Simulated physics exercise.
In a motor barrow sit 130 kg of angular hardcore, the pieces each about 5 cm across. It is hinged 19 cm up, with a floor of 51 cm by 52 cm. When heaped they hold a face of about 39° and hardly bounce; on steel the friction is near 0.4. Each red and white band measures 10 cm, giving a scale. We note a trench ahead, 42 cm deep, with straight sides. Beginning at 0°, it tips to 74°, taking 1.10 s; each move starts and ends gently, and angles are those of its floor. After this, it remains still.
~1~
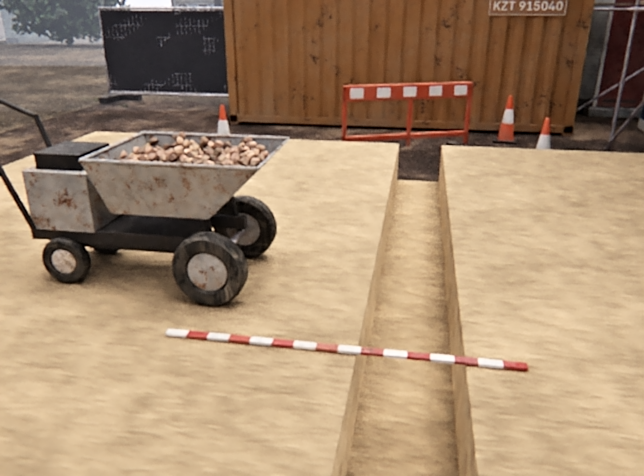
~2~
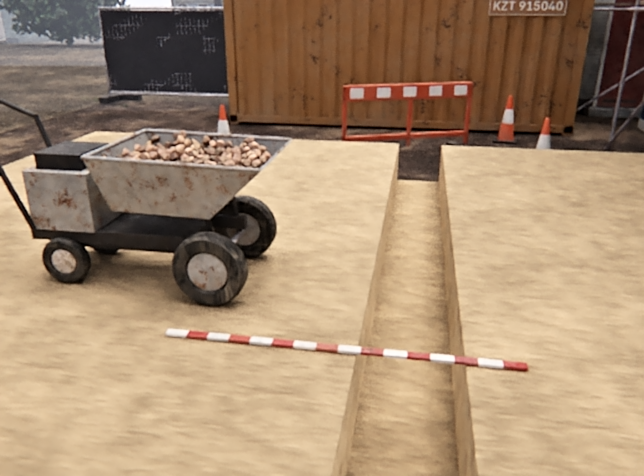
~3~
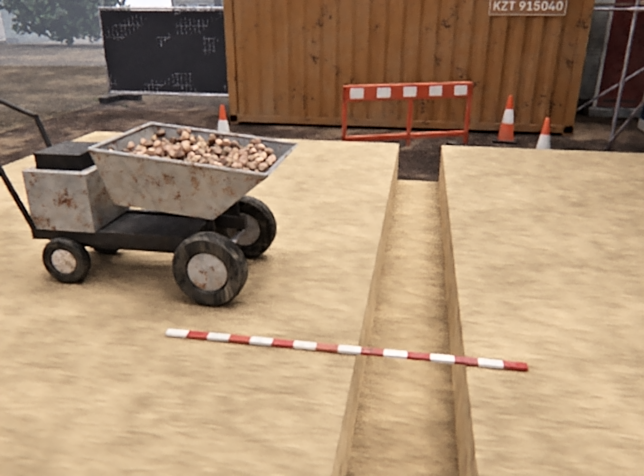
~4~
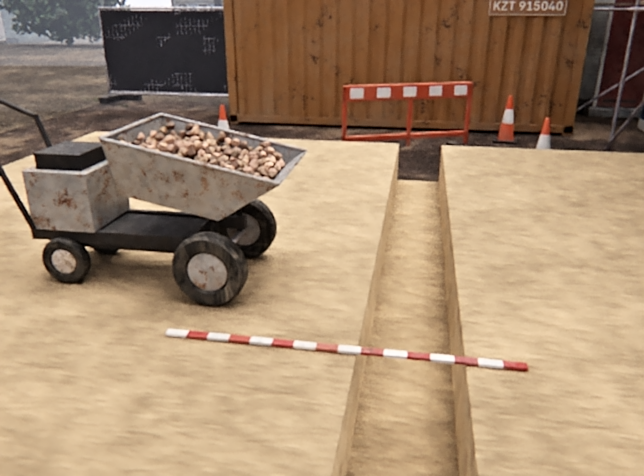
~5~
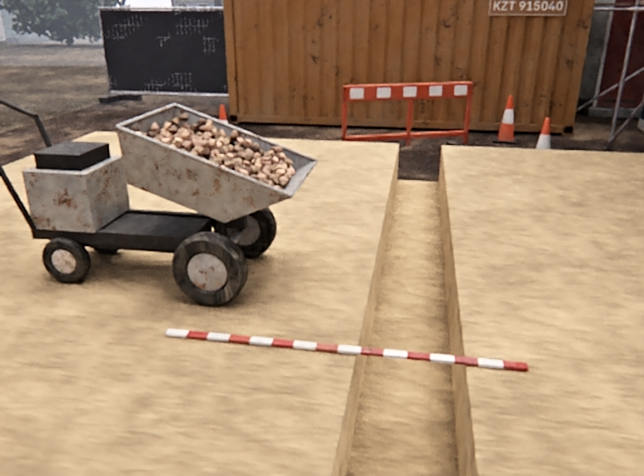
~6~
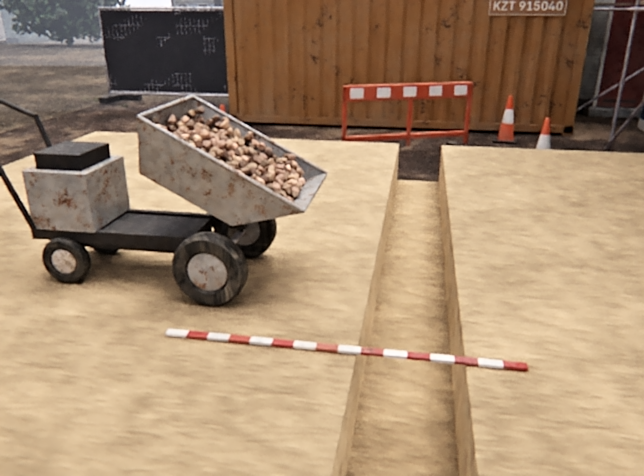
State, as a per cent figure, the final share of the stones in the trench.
The final share is about 50 per cent.
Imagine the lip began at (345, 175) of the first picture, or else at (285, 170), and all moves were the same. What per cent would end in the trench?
Result: Close to 90 then close to 100 per cent.
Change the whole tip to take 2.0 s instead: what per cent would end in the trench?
Roughly 45 per cent.
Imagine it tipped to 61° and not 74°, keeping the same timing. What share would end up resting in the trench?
About 50 per cent would end up in the trench.
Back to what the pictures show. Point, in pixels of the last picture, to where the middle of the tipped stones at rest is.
Their middle is at about (408, 348).
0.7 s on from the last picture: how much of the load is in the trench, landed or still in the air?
Roughly 20% by that time.
Then, 0.4 s after the last picture the floor is at 62°, 100 % in the skip; the foremost stones are at (340, 253).
Then, 0.7 s after the last picture the floor is at 74°, 64 % in the skip, 15 % short of the trench, 21 % in the trench; the foremost stones are at (432, 352).
Then, 1.1 s after the last picture the floor is at 74°, 39 % in the skip, 17 % short of the trench, 45 % in the trench; the foremost stones are at (448, 351).
Then, 3.0 s after the last picture the floor is at 74°, 35 % in the skip, 15 % short of the trench, 50 % in the trench; the foremost stones are at (447, 332).
